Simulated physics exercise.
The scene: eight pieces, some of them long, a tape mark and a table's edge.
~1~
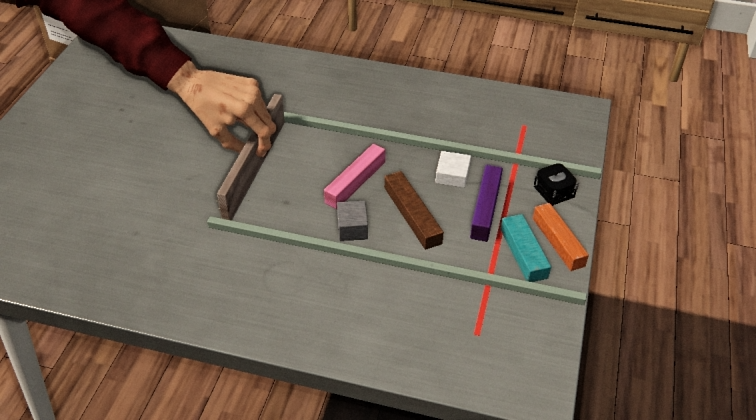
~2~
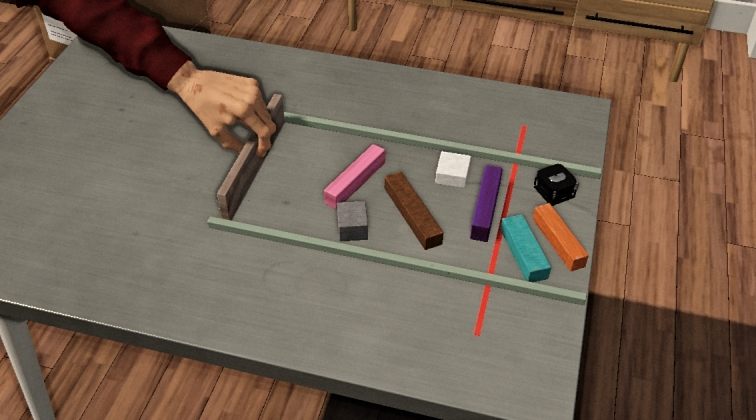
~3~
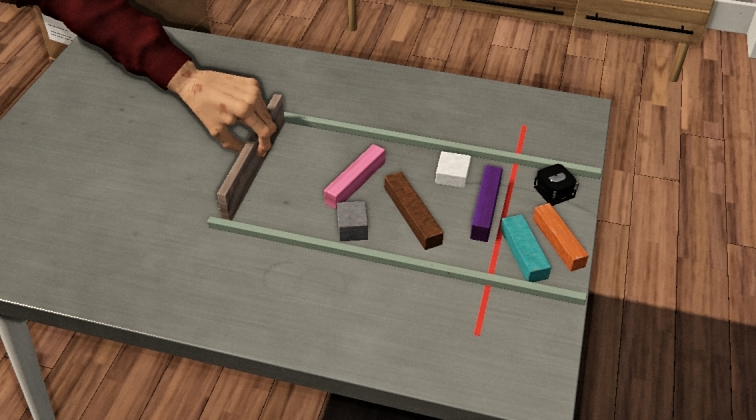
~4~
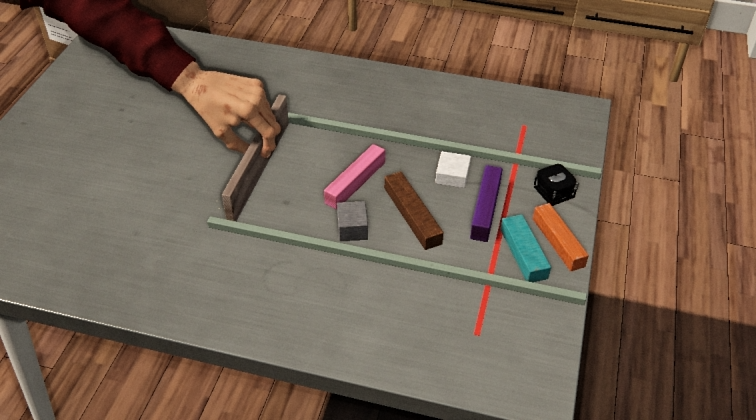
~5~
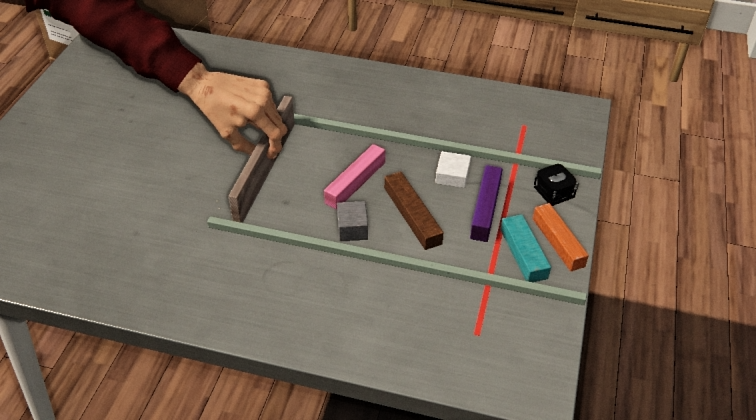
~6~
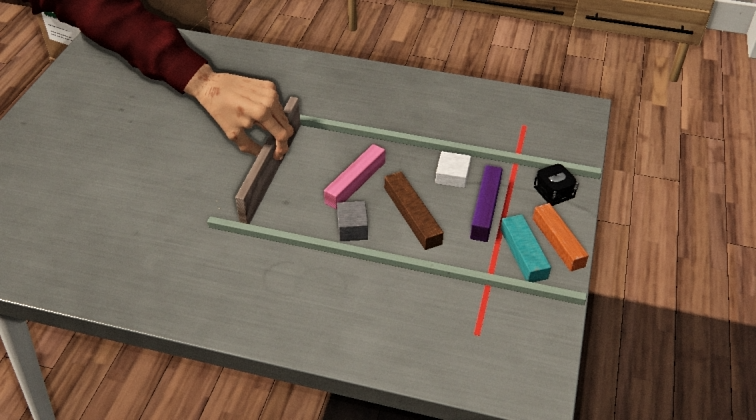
At first, a hand holds an upright board still at the left end of two green rails, with scattered blocks and bars lying to its right near a red line. Then the hand slides the board slightly rightward, while the pink, brown, purple and other pieces stay where they are, untouched.
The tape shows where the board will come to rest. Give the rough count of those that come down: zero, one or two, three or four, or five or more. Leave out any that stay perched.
In the end the number that fall off is one or two.
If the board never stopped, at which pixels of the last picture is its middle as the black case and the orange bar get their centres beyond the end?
Near (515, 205) and (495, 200).
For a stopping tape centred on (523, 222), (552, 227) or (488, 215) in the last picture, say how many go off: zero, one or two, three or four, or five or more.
In that order: Either three or four; three or four; none.
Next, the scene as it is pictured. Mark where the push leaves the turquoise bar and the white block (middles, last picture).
The turquoise bar stops around (576, 261); the white block around (542, 186).
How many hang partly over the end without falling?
The number is 1.
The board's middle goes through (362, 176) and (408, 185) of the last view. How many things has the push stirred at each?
First 2, then 3.
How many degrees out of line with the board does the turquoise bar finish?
About 0°.
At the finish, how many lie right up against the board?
2 of them.
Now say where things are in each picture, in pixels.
The first picture shows orange bar (560, 236); black case (556, 184); turquoise bar (525, 248); board (253, 156); tape (504, 218).
The second picture shows black case (556, 185); pink stick (356, 176).
The third picture shows turquoise bar (525, 248); grey block (352, 221).
The fourth picture shows orange bar (560, 237); white block (453, 170).
The fifth picture shows black case (556, 185); purple stick (487, 203).
The sixth picture shows orange bar (560, 237); black case (556, 185); turquoise bar (525, 248); board (270, 159); tape (504, 218).
Soon after, none off yet; orange bar at rest near (560, 237); black case at rest near (556, 185); turquoise bar at rest near (525, 248).
In the end, the number that fall off is one or two; gone, orange bar.
